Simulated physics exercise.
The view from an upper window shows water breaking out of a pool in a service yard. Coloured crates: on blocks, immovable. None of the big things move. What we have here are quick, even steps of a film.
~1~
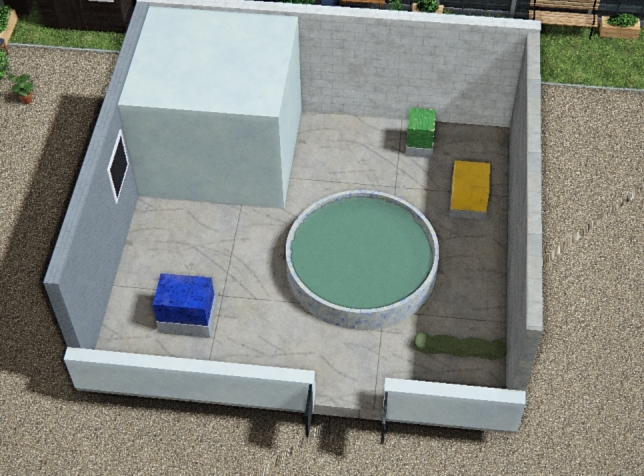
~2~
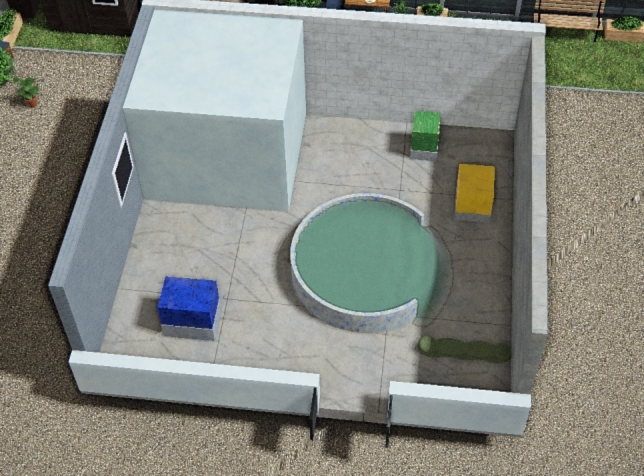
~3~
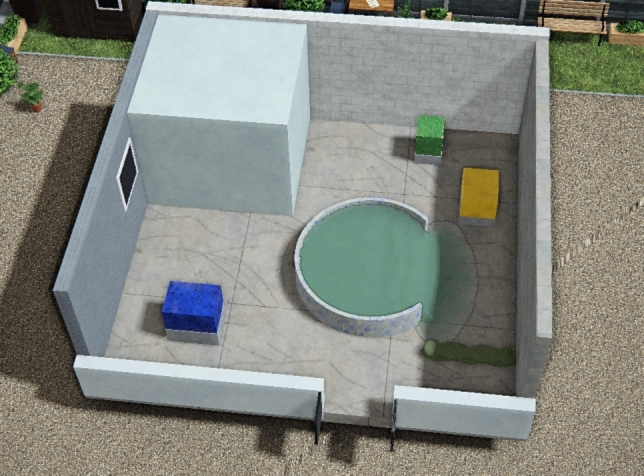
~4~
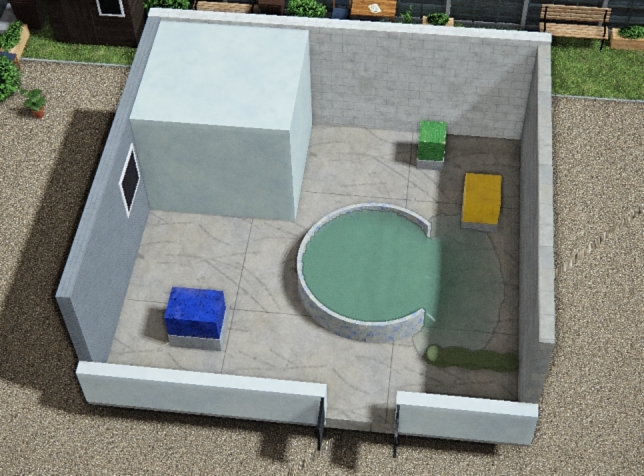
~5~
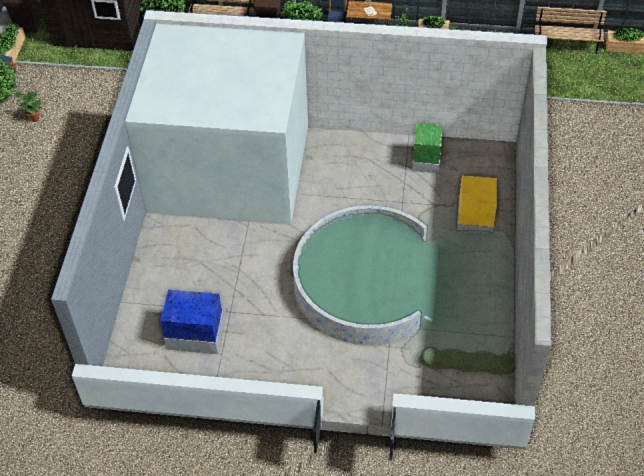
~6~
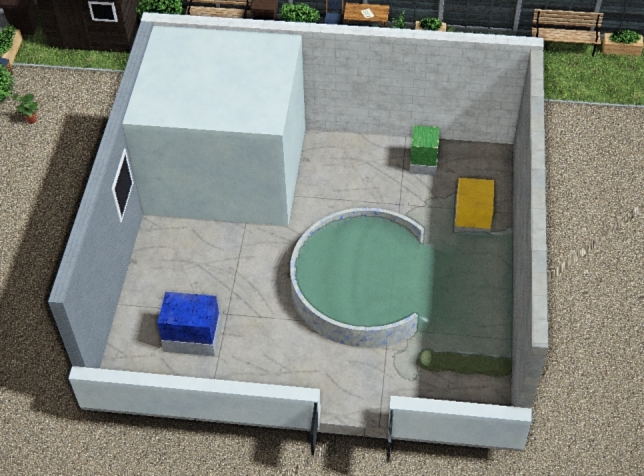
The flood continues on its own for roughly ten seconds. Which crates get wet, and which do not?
Crate by crate: The blue crate does not, the green crate does not, the yellow crate does.
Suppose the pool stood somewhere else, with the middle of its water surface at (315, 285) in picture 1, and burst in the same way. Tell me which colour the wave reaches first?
I'd say the yellow-painted one is first.
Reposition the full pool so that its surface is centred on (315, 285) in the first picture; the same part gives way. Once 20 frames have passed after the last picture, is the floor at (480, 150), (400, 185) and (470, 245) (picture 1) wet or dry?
Taking the three spots in order: Swamped, swamped, swamped.
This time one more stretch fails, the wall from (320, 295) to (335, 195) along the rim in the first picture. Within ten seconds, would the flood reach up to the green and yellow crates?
Well, the green crate is never reached, and the yellow crate is never reached as well.
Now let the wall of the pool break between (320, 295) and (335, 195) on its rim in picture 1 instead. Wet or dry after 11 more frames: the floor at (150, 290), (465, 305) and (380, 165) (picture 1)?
Soaked, untouched, untouched.
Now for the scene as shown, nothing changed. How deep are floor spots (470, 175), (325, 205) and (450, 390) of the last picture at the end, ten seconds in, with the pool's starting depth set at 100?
First spot roughly 12 %, second 16 %, third 6 %.
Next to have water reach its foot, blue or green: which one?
The crate marked green it is.
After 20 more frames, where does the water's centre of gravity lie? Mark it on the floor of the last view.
My pick is pixel (427, 278).
A moment on, water covers 20 % of the floor; the blue crate not reached, the green crate water round its plinth, the yellow crate water round its plinth.
Next, water covers 25 % of the floor; the blue crate not reached, the green crate water round its plinth, the yellow crate water round its plinth.
Then, water covers 45 % of the floor; the blue crate not reached, the green crate water round its plinth, the yellow crate water round its plinth.
Later, water covers 65 % of the floor; the blue crate water round its plinth, the green crate water round its plinth, the yellow crate water round its plinth.
In the end, water covers 90 % of the floor; the blue crate stayed above the water, the green crate stayed above the water, the yellow crate was topped.
